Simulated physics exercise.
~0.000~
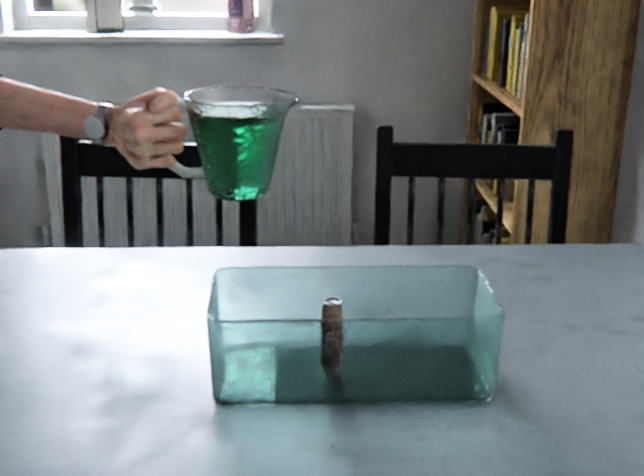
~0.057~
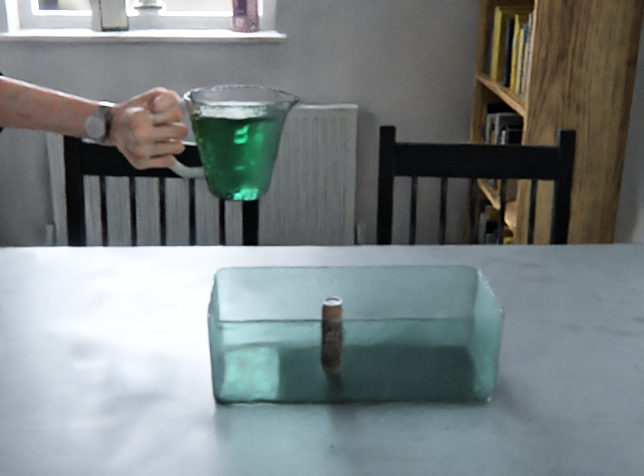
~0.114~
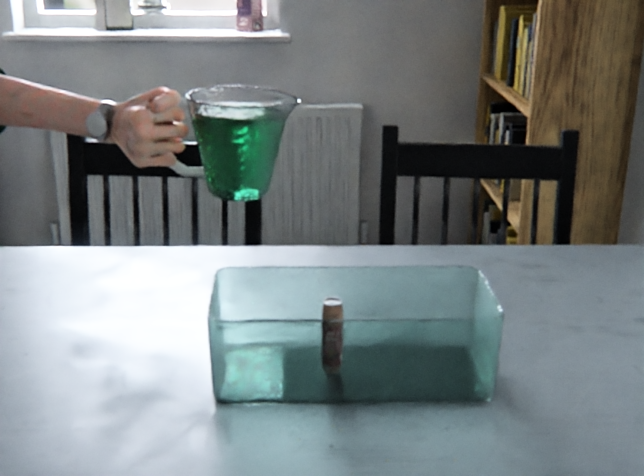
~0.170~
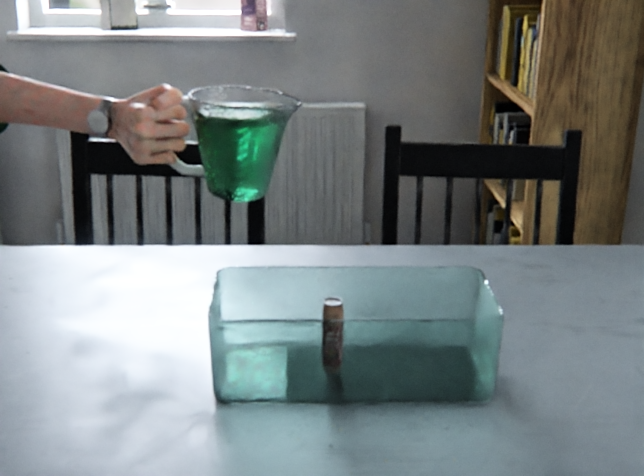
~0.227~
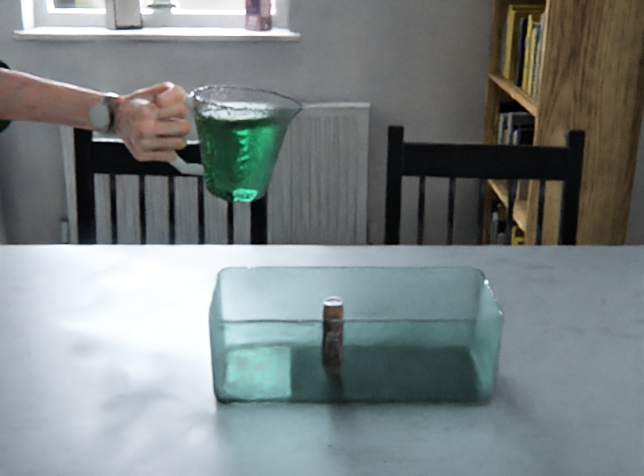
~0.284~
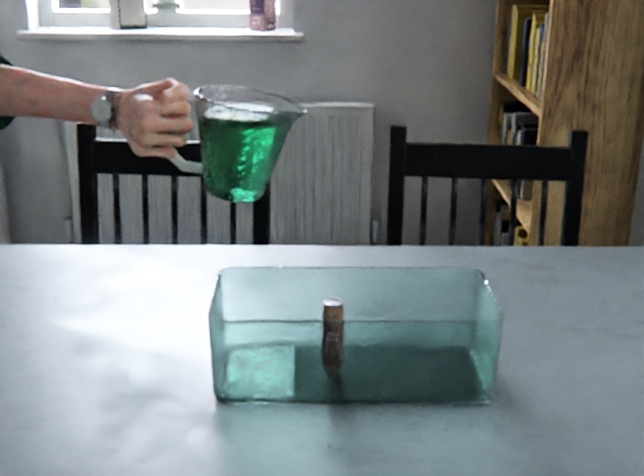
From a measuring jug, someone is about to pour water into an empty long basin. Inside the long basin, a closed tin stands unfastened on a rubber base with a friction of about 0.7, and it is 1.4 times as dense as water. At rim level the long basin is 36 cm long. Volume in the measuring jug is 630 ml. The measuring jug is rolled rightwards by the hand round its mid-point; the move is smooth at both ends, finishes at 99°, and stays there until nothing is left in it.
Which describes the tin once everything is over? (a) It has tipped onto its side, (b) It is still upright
The answer is b.
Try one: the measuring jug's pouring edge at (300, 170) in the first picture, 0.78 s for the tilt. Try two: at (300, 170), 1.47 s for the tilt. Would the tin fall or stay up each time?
In the first try it comes down; in the second it comes down.
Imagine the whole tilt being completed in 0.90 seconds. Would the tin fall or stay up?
The tin would stay balanced.
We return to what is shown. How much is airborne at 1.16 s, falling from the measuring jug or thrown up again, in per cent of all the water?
I'd put it at about 22 per cent of the liquid.
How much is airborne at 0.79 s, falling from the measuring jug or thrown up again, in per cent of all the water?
Roughly 18 %.
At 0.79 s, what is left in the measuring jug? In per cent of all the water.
Close to 78 percent of the liquid remains at that time.
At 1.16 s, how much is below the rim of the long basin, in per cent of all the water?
The fraction sits near 54 in a hundred.
Then, 0.79 s in, the tilt is 55° and 77 per cent is still to pour; the tin stands where it began.
Then, 1.16 s in, the tilt is 89° and 23 per cent is still to pour; the tin stands where it began.
Then, 1.55 s in, the tilt is 99° and 1 per cent is still to pour; the tin stands where it began.
Then, 1.97 s in, the tilt is 99° and 0 per cent is still to pour; the tin stands where it began.
Finally, the tin stands where it began.
